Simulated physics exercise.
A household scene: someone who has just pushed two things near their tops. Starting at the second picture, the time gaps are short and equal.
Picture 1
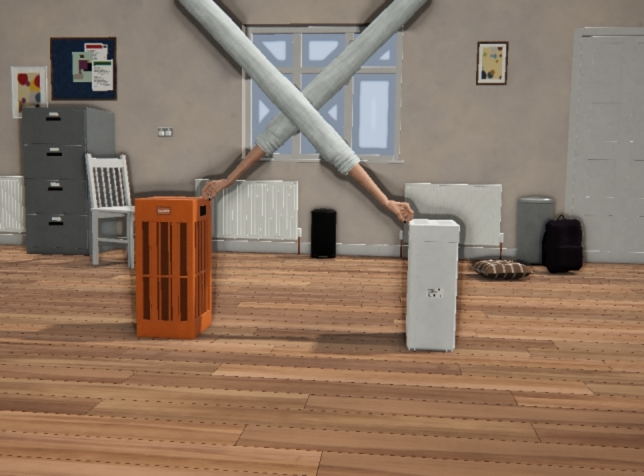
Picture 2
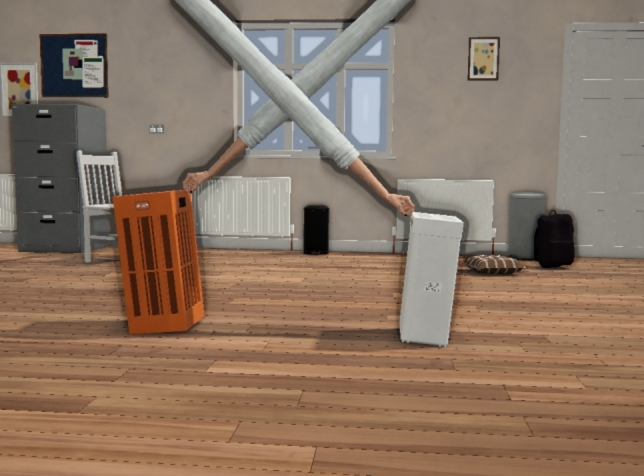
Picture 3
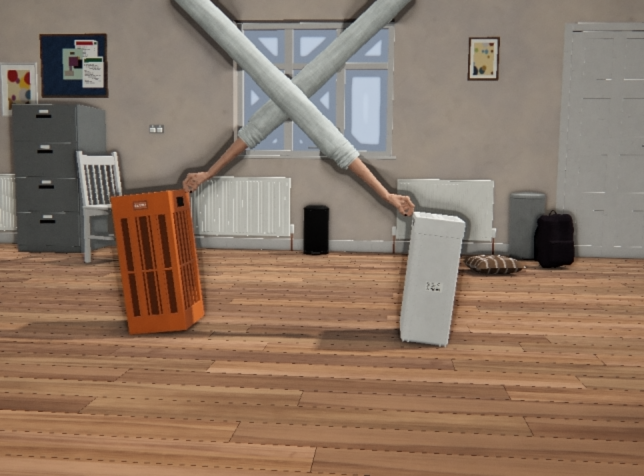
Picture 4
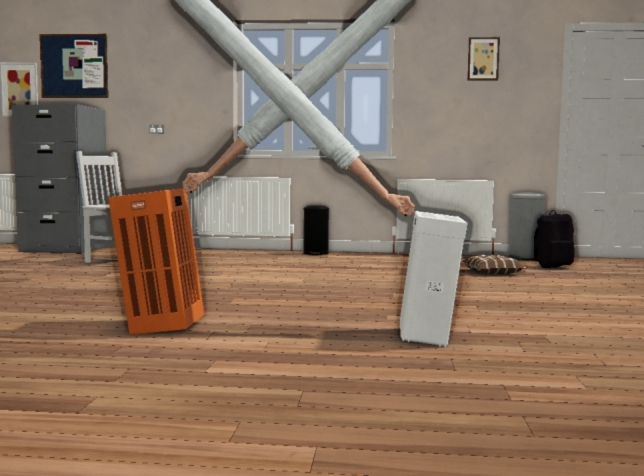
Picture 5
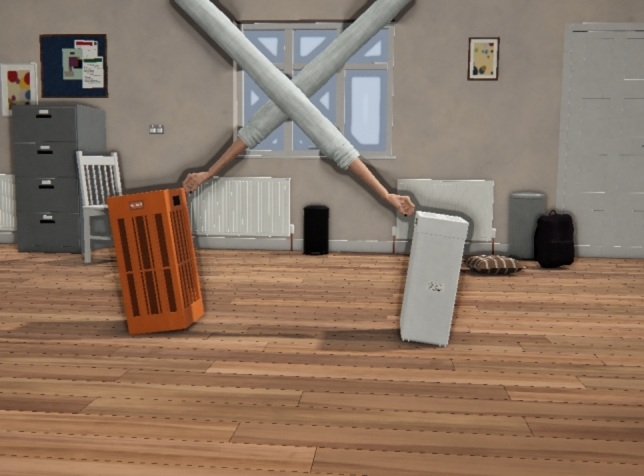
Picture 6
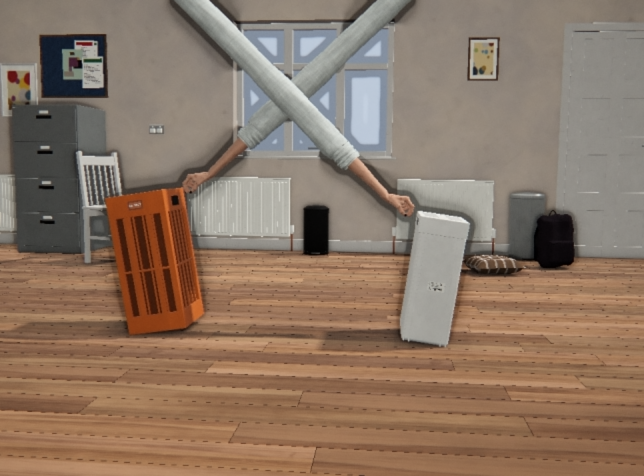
In this clip, two crossed arms reach toward a tall orange container and a white one standing upright on a wooden floor; the orange one tilts left and the white one right, then both lean very slightly further.
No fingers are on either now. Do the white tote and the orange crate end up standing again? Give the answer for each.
Result: The white tote stands again, the orange crate stands again.
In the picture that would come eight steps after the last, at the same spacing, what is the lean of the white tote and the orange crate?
Estimated tilts: Approx. 8° and approx. 10°.
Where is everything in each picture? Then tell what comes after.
In the first frame, white tote (431, 283) upright; orange crate (175, 265) upright.
In the second frame, white tote (429, 277) 5° off upright; orange crate (161, 260) 6° off upright.
In the third frame, white tote (430, 277) 6° off upright; orange crate (160, 259) 7° off upright.
In the fourth frame, white tote (431, 276) 7° off upright; orange crate (159, 259) 8° off upright.
In the fifth frame, white tote (432, 276) 7° off upright; orange crate (158, 259) 8° off upright.
In the sixth frame, white tote (432, 276) 8° off upright; orange crate (157, 259) 9° off upright.
Then, 0.30 s later than the last frame, white tote upright near (423, 278); orange crate 5° off upright near (162, 261).
Then, 0.62 s later than the last frame, white tote upright near (425, 278); orange crate 4° off upright near (173, 261).
Then, 0.96 s later than the last frame, white tote upright near (424, 279); orange crate upright near (168, 263).
When it is over, the white tote returns to its base, near (424, 279); the orange crate returns to its base, near (168, 263).
